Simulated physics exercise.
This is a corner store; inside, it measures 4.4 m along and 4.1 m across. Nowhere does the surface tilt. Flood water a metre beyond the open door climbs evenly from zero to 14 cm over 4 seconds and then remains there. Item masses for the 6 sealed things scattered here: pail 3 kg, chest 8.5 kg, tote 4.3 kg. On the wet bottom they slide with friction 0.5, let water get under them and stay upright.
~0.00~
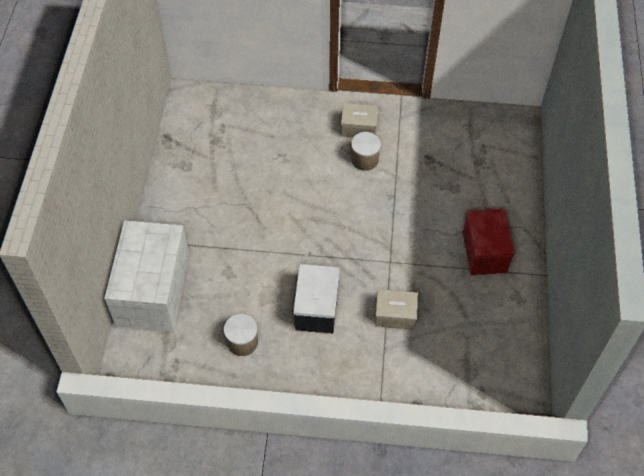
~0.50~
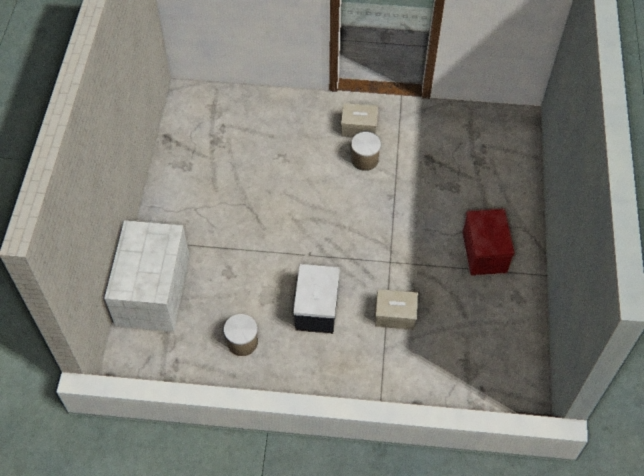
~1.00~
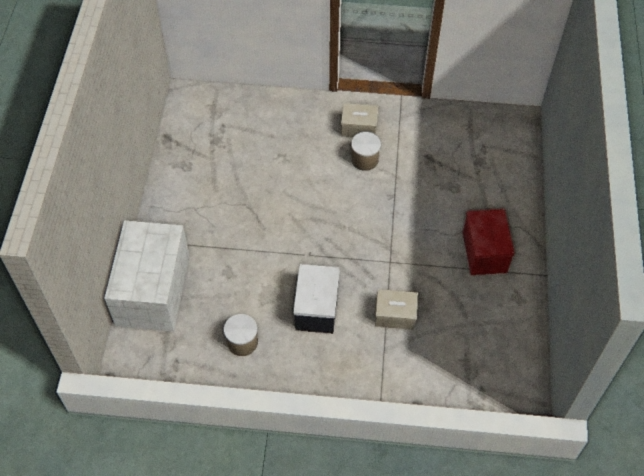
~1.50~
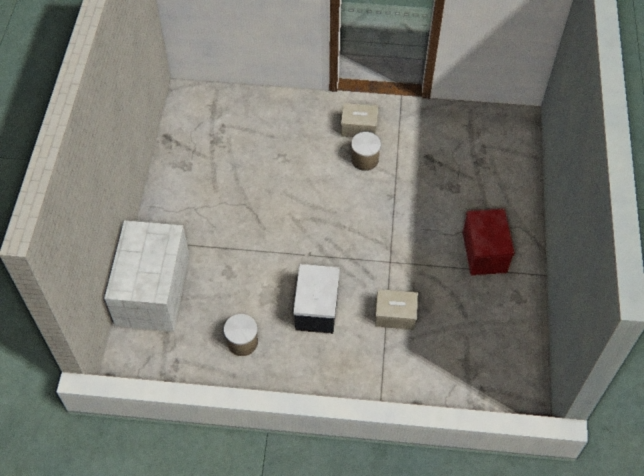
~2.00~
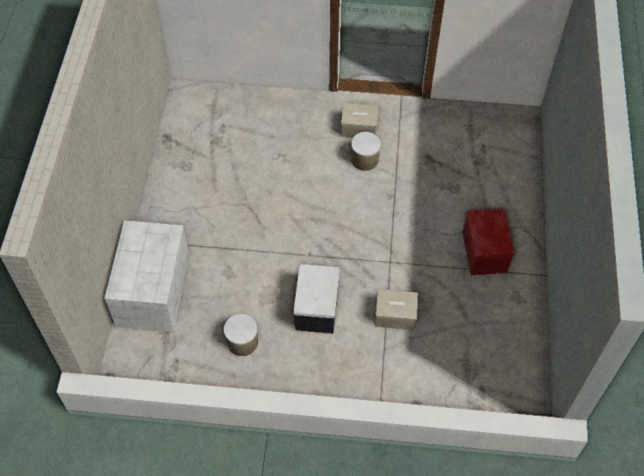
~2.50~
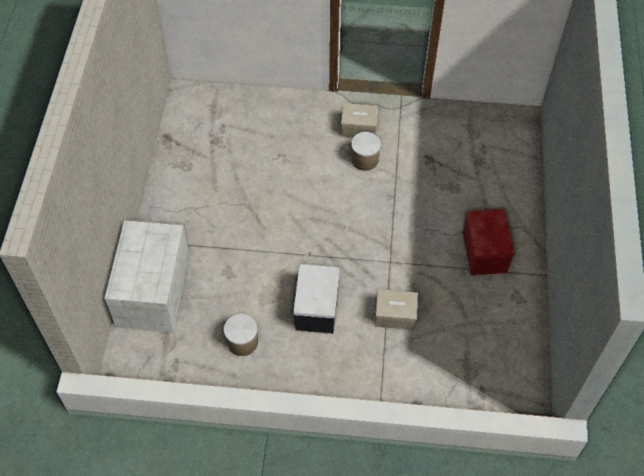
Greenish water appears on the grey ground outside a corner store's walls and beyond its doorway, and the tint deepens slightly. Inside, nothing visibly moves: the red chest sits at right in shadow, while the pale blocks, two round stools and small boxes keep their places on the stained floor.
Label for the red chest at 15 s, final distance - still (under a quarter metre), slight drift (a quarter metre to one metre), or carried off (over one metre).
Slight drift.
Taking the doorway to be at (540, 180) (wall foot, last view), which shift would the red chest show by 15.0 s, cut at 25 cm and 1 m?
I'd expect the red chest to remain in place.
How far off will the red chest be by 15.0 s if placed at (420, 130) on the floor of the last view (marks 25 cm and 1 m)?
So it budges only slightly.
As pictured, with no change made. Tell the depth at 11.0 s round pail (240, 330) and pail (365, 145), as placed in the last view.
Around 3 cm and 5 cm.
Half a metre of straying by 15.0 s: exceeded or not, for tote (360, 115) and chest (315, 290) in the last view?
In that order: Over, less.
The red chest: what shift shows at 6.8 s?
About 0 cm by then.
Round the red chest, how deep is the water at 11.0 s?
Close to 4 centimetres.
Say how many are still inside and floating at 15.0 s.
The number is 5.
After 3.5 s the red chest is near (490, 232), 0.0 m from its start, aground; 0 afloat.
After 6.8 s the red chest is near (491, 232), 0.0 m from its start, aground; 0 afloat.
After 11.0 s the red chest is near (492, 233), 0.0 m from its start, aground; 3 afloat.
After 15.0 s the red chest is near (524, 208), 0.5 m from its start, afloat; 5 afloat.
